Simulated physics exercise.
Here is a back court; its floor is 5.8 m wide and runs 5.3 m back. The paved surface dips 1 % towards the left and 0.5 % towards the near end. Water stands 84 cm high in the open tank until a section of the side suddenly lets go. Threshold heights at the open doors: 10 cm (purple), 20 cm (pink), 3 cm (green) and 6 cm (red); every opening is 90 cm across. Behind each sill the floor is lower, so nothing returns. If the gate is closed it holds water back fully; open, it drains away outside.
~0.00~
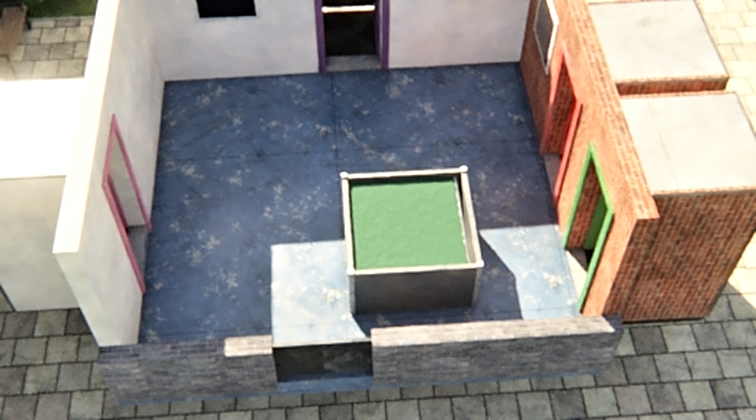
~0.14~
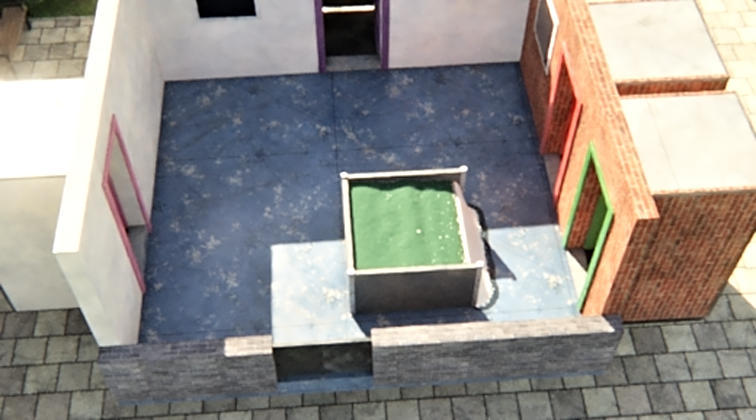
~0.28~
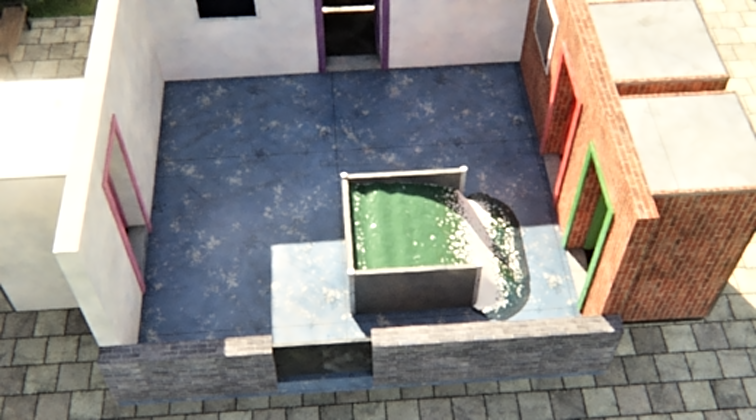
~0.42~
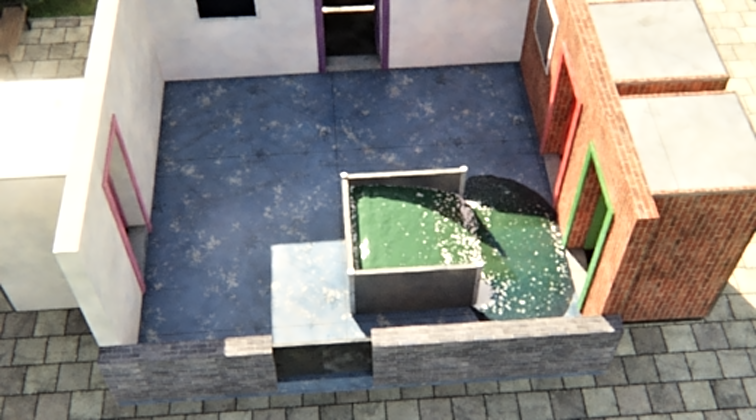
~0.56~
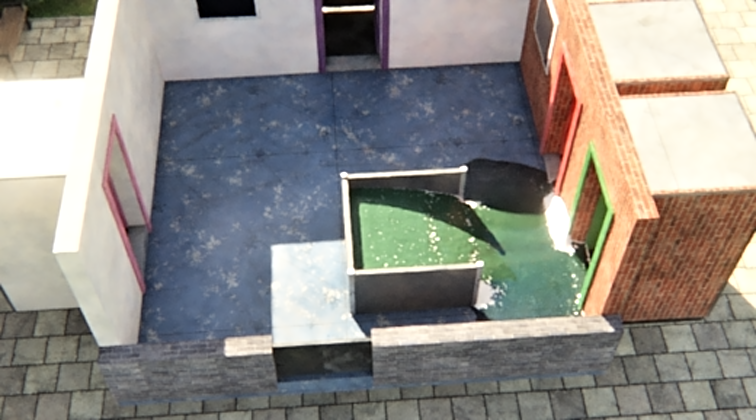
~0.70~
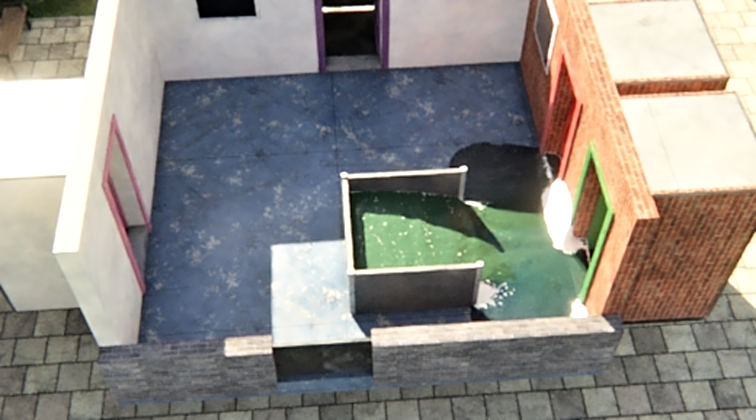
Green water in an open tank pouring out through its right side and spreading across the blue courtyard floor to the brick wall.
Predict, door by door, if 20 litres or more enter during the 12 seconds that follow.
The water let in: At the purple door it stays under the limit; at the pink door it keeps below the limit; at the green door it passes the limit; at the red door it passes the limit.
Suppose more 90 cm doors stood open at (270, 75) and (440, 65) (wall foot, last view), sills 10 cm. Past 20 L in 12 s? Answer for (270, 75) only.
There: Below.
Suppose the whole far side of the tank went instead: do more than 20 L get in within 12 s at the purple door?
Then: Purple above.
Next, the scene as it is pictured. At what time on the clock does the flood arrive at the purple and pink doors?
Purple 2.6 s, pink 5.0 s.
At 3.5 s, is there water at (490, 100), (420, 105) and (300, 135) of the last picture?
In turn: Flooded, flooded, not reached.
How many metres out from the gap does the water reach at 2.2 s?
Roughly 4.0 m.
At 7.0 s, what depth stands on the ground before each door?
Depths in cm: Purple 4, pink 4, green 5, red 3.
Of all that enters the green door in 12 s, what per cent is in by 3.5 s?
Some 90 per cent by then.
After 1.4 s water covers 20 % of the floor and is deepest (44 cm) near (547, 232); purple door not reached, pink door not reached, green door 34 cm at the sill, 264 L in, red door 22 cm at the sill, 61 L in.
After 2.2 s water covers 25 % of the floor and is deepest (30 cm) near (587, 344); purple door not reached, pink door not reached, green door 24 cm at the sill, 467 L in, red door 16 cm at the sill, 123 L in.
After 3.5 s water covers 45 % of the floor and is deepest (16 cm) near (500, 80); purple door 6 cm at the sill, 0 L in, pink door not reached, green door 14 cm at the sill, 601 L in, red door 10 cm at the sill, 155 L in.
After 7.0 s water covers 85 % of the floor and is deepest (11 cm) near (150, 226); purple door 4 cm at the sill, 0 L in, pink door 4 cm at the sill, 0 L in, green door 5 cm at the sill, 669 L in, red door 3 cm at the sill, 161 L in.
After 12.0 s water covers 95 % of the floor and is deepest (9 cm) near (193, 371); purple door 2 cm at the sill, 0 L in, pink door 7 cm at the sill, 0 L in, green door 3 cm at the sill, 673 L in, red door 2 cm at the sill, 161 L in.
